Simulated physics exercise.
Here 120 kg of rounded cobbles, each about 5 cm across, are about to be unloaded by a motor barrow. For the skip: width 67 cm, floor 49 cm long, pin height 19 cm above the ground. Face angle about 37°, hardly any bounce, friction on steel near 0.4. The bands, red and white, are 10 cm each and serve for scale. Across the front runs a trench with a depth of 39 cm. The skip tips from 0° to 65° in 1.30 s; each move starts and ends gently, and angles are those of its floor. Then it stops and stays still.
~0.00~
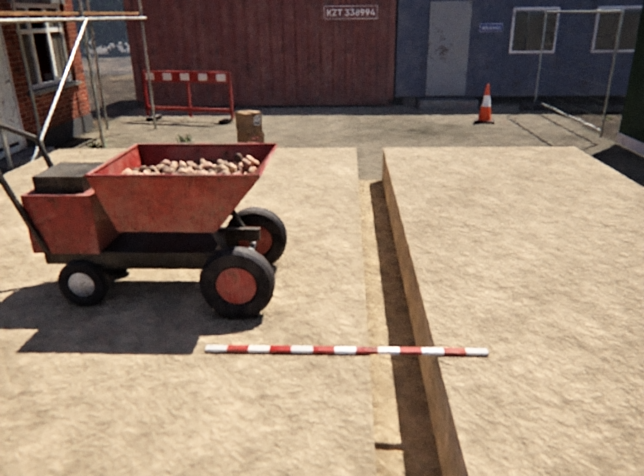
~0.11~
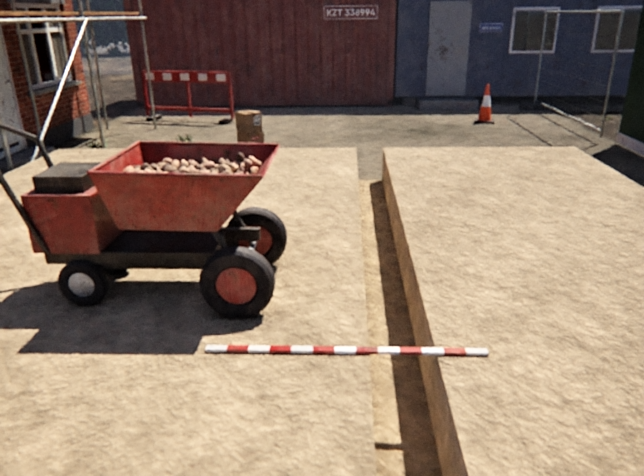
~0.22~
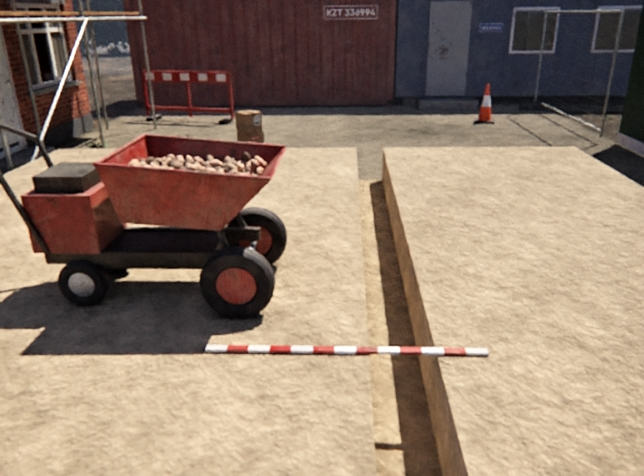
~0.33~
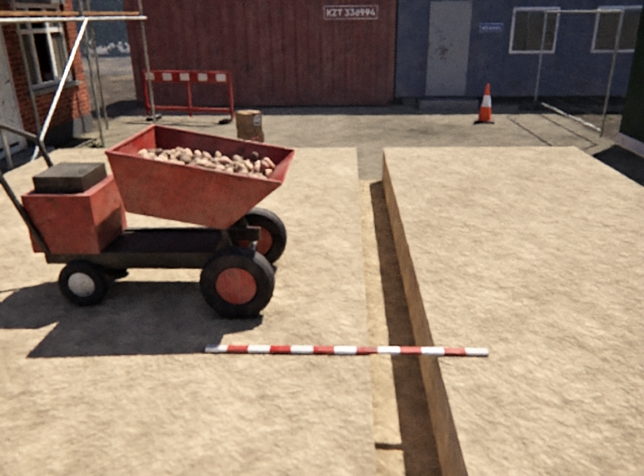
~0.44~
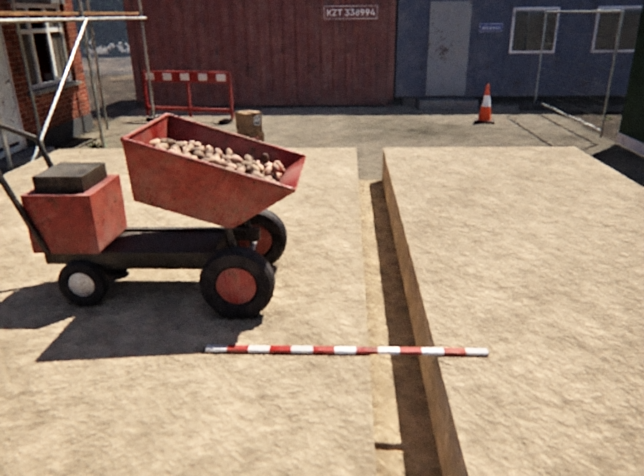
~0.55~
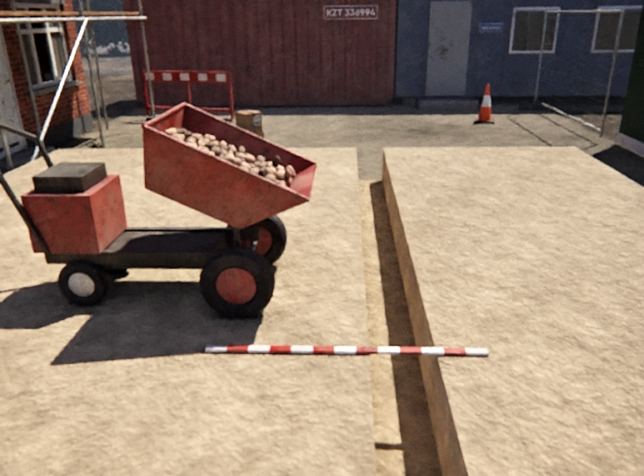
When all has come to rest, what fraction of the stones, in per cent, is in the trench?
At the end about 98 per cent of the stones are there.
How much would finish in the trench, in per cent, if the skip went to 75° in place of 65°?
I'd guess some 95 in a hundred.
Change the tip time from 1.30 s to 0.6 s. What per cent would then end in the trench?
Trench share: Approx. 75%.
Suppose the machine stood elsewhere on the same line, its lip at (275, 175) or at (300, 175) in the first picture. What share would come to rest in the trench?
Roughly 85 percent for the first, and 65 percent for the second.
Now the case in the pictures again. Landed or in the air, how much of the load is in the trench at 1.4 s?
About 25 per cent by then.
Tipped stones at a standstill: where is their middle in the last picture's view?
Near (392, 334).
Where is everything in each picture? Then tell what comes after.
In the first picture, lip at (260, 176), floor tilted 0°, highest stones at (205, 166).
In the second picture, lip at (262, 177), floor tilted 1°, highest stones at (207, 165); the stones move at 0.2 m/s on average.
In the third picture, lip at (270, 179), floor tilted 5°, highest stones at (170, 163); the stones move at 0.4 m/s on average.
In the fourth picture, the skip is at 10°, its lip at (281, 184); the top of the load is at (162, 155); the stones move at 0.5 m/s on average.
In the fifth picture, lip at (295, 191), floor tilted 17°, highest stones at (170, 146); the stones move at 0.6 m/s on average.
In the sixth picture, lip at (309, 200), floor tilted 25°, highest stones at (182, 137); the stones move at 0.7 m/s on average.
After 1.0 s the floor is at 55°; 100 % in the skip; the foremost stones are at (338, 225).
After 1.4 s the floor is at 65°; 71 % in the skip, 3 % short of the trench, 26 % in the trench; the foremost stones are at (416, 303).
After 1.8 s the floor is at 65°; 40 % in the skip, 2 % short of the trench, 56 % in the trench, 2 % past the trench; the foremost stones are at (477, 289).
After 3.7 s the floor is at 65°; 0 % in the skip, 98 % in the trench, 2 % past the trench; the foremost stones are at (513, 281).
